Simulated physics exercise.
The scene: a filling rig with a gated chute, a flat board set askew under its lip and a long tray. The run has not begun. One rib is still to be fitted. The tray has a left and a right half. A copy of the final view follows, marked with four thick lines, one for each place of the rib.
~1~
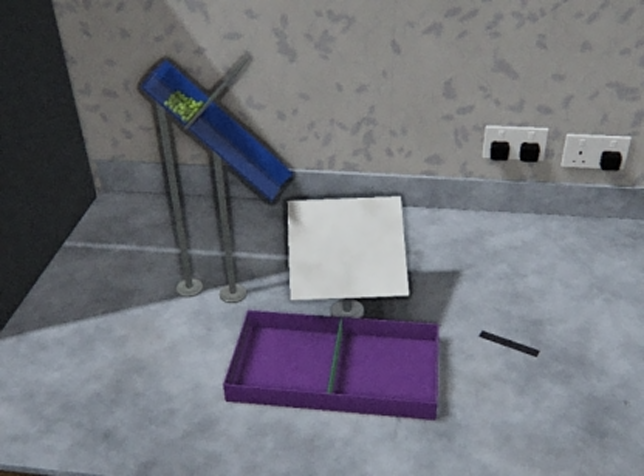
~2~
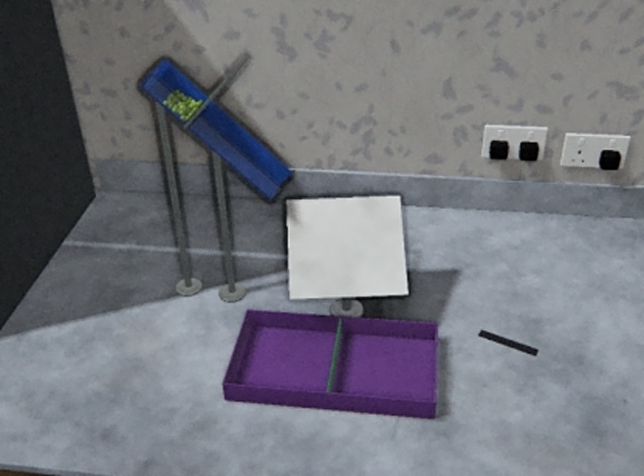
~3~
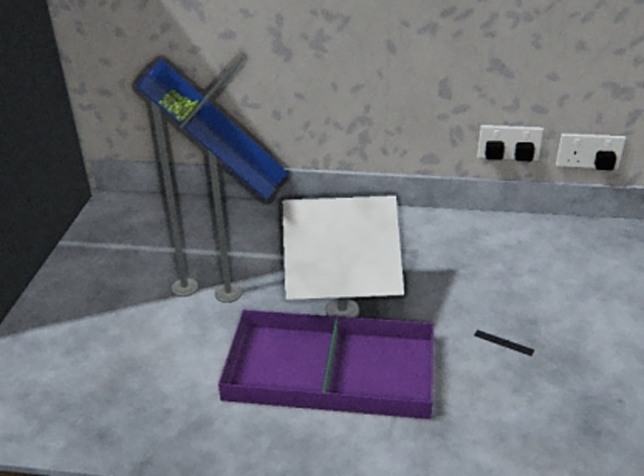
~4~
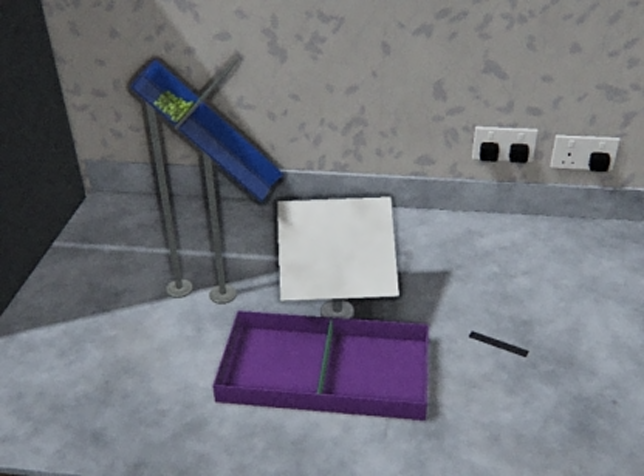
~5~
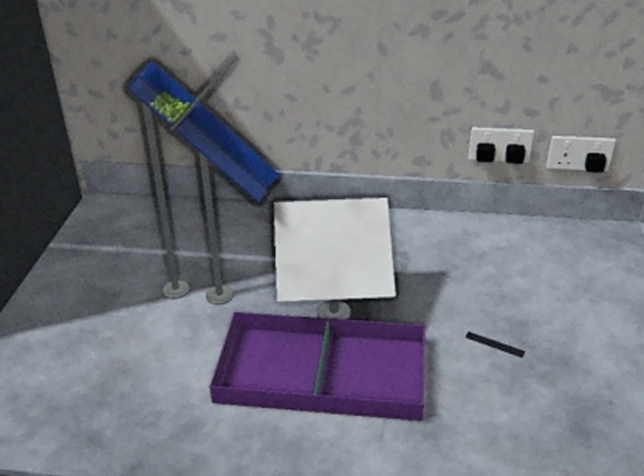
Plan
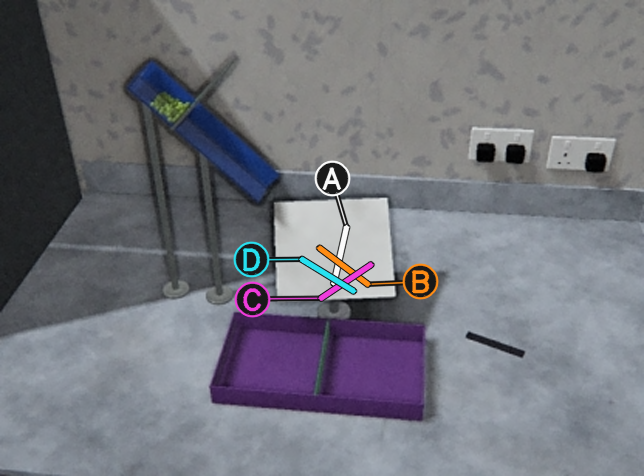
A blue chute slopes down to the right on two thin grey posts, seen from the front and slightly above on a mottled grey worktop against a patterned wall with sockets. Small yellow-green pieces sit behind a grey gate near its top, with a tilted white board below right and a divided purple tray in front. Nothing moves except the camera, shifting the view slightly.
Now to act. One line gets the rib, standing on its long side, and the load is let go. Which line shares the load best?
A.
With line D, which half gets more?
Right.
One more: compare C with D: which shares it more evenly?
That would be C.
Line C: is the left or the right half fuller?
More lands on the left.
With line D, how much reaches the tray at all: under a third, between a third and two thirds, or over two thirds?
Line D gives over two thirds.
On the marked copy, line A from (346, 227) to (333, 283); line B from (319, 248) to (367, 284); line C from (370, 264) to (321, 298); line D from (301, 259) to (353, 291).
Choosing A, of what is caught, about half in the left half, about half in the right.
Choosing B, of what is caught, a small part in the left half, most in the right.
Choosing C, of what is caught, most in the left half, a small part in the right.
Choosing D, of what is caught, a stray few in the left half, nearly all in the right.
